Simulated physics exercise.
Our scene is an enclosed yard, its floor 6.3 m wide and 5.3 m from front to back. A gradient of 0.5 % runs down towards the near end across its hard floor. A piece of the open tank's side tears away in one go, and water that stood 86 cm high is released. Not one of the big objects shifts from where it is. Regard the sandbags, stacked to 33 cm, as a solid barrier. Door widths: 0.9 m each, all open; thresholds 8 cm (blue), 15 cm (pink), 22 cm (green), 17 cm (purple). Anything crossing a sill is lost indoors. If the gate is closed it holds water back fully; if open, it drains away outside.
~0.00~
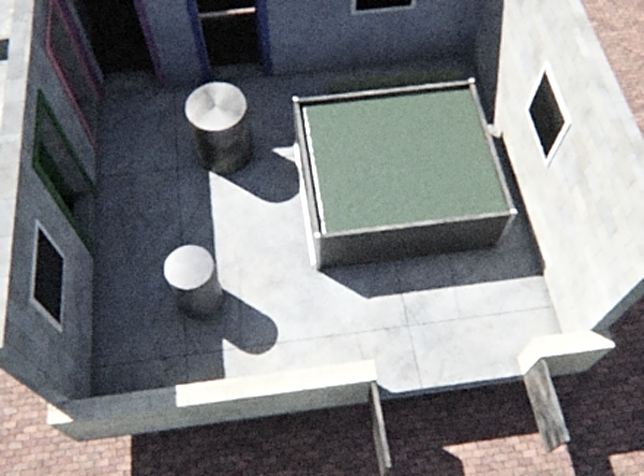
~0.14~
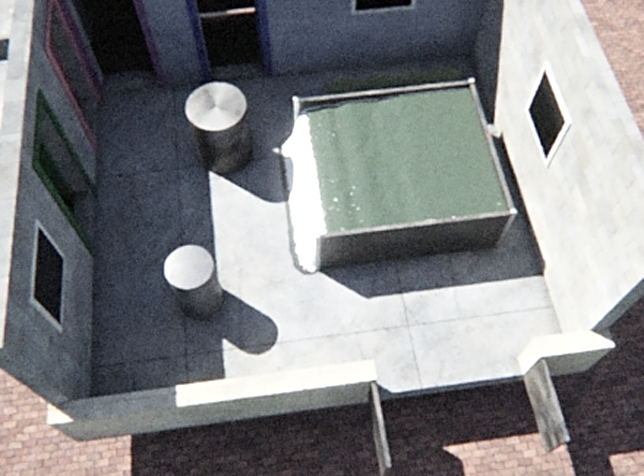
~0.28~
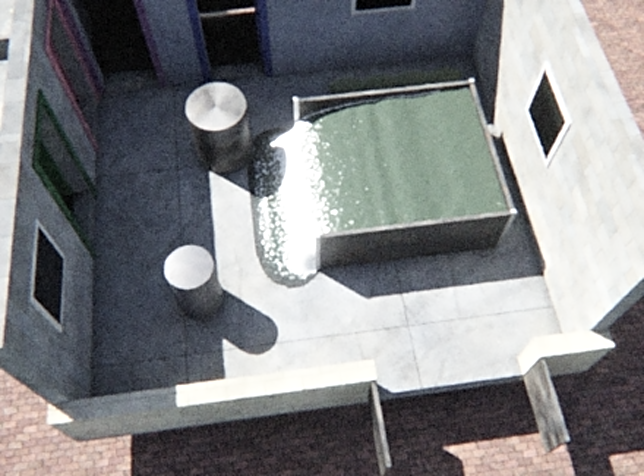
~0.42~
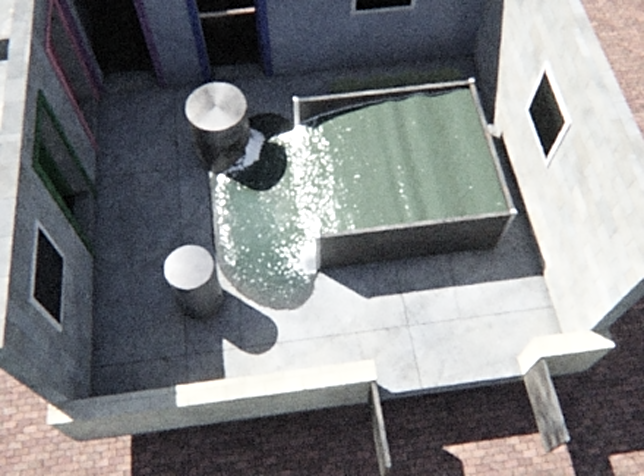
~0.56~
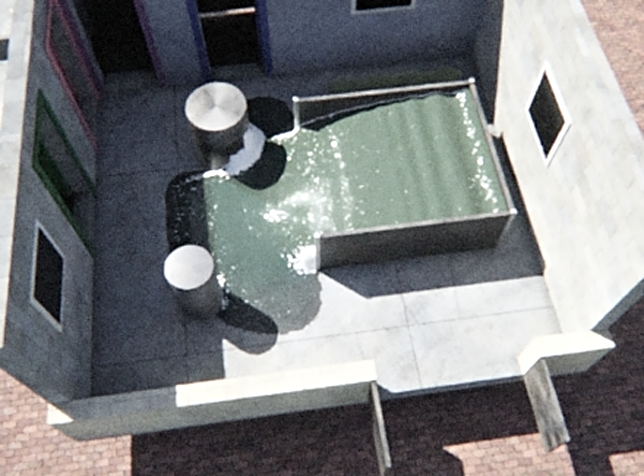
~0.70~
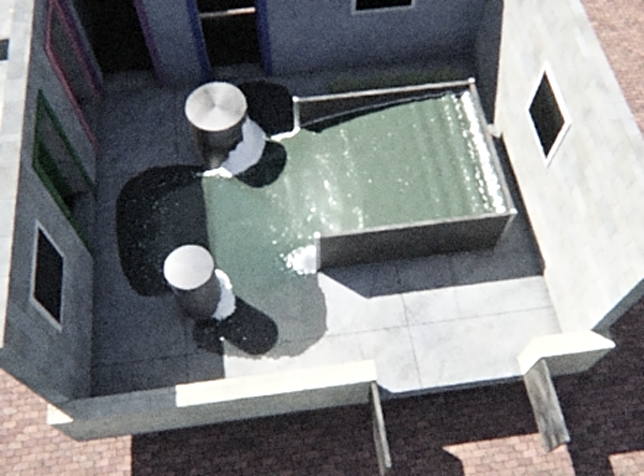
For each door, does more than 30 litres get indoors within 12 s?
Door by door: Blue door - yes; pink door - yes; green door - yes; purple door - yes.
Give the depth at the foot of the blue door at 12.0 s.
Around 12.0 cm deep.
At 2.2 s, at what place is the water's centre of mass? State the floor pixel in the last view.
Close to (265, 219) in the last picture.
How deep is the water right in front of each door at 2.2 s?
Centimetres: Blue 5 / pink 12 / green 47 / purple 11.
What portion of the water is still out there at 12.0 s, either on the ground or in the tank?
I'd say close to 66 percent is still there.
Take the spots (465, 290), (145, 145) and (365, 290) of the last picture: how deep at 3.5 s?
Taking the spots in order: 0 cm, 11 cm, 1 cm.
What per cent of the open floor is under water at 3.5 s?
Wet share: Near 75 percent.
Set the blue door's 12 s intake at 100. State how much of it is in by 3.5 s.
Roughly 70 percent is in by then.
After 1.4 s water covers 50 % of the floor and is deepest (59 cm) near (95, 263); blue door 5 cm at the sill, 21 L in, pink door 4 cm at the sill, 0 L in, green door 46 cm at the sill, 103 L in, purple door 4 cm at the sill, 0 L in.
After 2.2 s water covers 60 % of the floor and is deepest (58 cm) near (91, 401); blue door 5 cm at the sill, 106 L in, pink door 12 cm at the sill, 0 L in, green door 47 cm at the sill, 245 L in, purple door 11 cm at the sill, 0 L in.
After 3.5 s water covers 75 % of the floor and is deepest (40 cm) near (91, 415); blue door 14 cm at the sill, 201 L in, pink door 19 cm at the sill, 15 L in, green door 31 cm at the sill, 386 L in, purple door 28 cm at the sill, 56 L in.
After 7.0 s water covers 95 % of the floor and is deepest (30 cm) near (488, 134); blue door 10 cm at the sill, 262 L in, pink door 16 cm at the sill, 57 L in, green door 14 cm at the sill, 408 L in, purple door 16 cm at the sill, 122 L in.
After 12.0 s water covers 95 % of the floor and is deepest (16 cm) near (488, 173); blue door 12 cm at the sill, 287 L in, pink door 6 cm at the sill, 59 L in, green door 8 cm at the sill, 408 L in, purple door 9 cm at the sill, 123 L in.
